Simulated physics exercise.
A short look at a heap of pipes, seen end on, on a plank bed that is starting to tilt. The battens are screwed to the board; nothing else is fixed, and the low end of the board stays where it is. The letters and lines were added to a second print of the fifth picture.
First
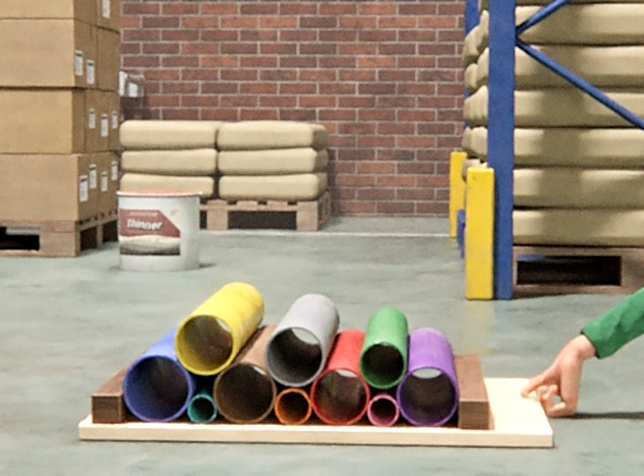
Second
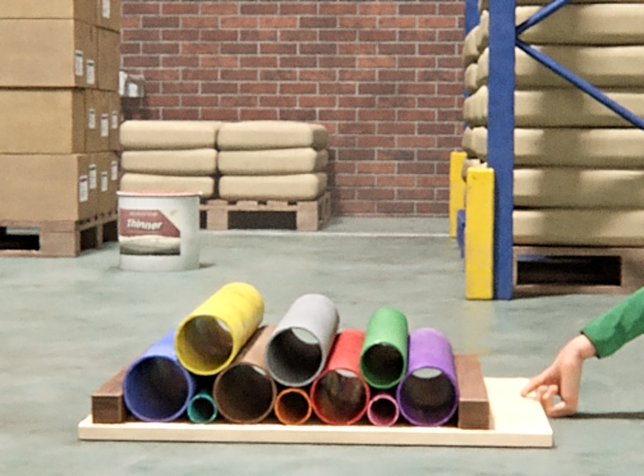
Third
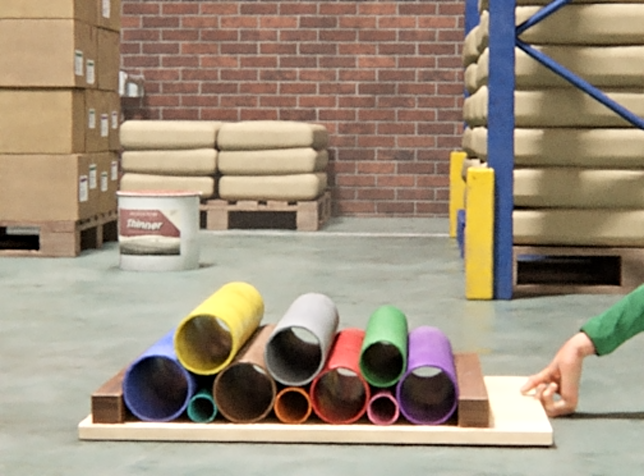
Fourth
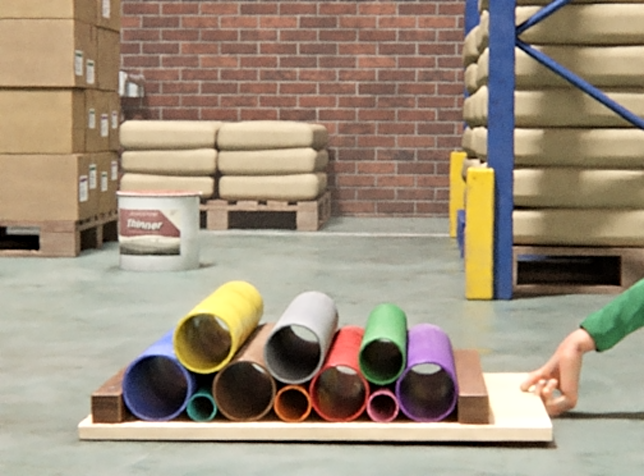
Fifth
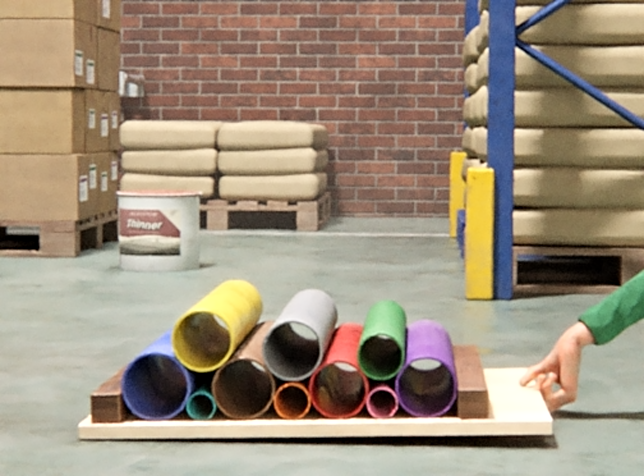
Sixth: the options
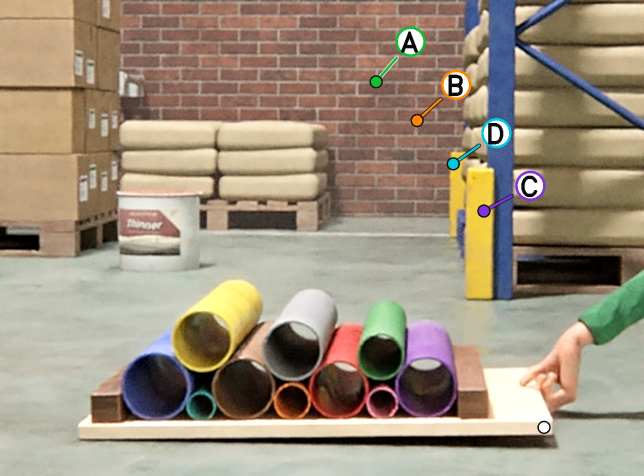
A plank bed of colourful pipes tilts slightly as a hand raises its right end.
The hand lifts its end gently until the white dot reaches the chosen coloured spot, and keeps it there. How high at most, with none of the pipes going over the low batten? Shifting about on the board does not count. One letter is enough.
Lift it to B and no more.
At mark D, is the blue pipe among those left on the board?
Yes.
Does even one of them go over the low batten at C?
No.
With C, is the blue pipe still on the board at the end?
Yes, with C.
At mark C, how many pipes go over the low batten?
At C the number is none.
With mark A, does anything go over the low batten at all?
Yes.
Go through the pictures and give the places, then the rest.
Pink pipe (383, 411); purple pipe (428, 397); grey pipe (295, 356), in the first picture.
Grey pipe (295, 356); yellow pipe (205, 343), in the second picture.
Board (323, 392); pink pipe (383, 409); purple pipe (427, 395), in the third picture.
Board (323, 390); blue pipe (157, 387), in the fourth picture.
Board (323, 387); blue pipe (156, 386), in the fifth picture.
On the marked copy, A at (376, 82); B at (417, 120); C at (484, 211); D at (454, 164); the white dot at (544, 427).
Following B. Soon after the start, board at 22°.
Later, board at 42°.
In the end, board at 43°, none over the low batten.
As for the rest, A one over the low batten (yellow); C none over the low batten; D none over the low batten.
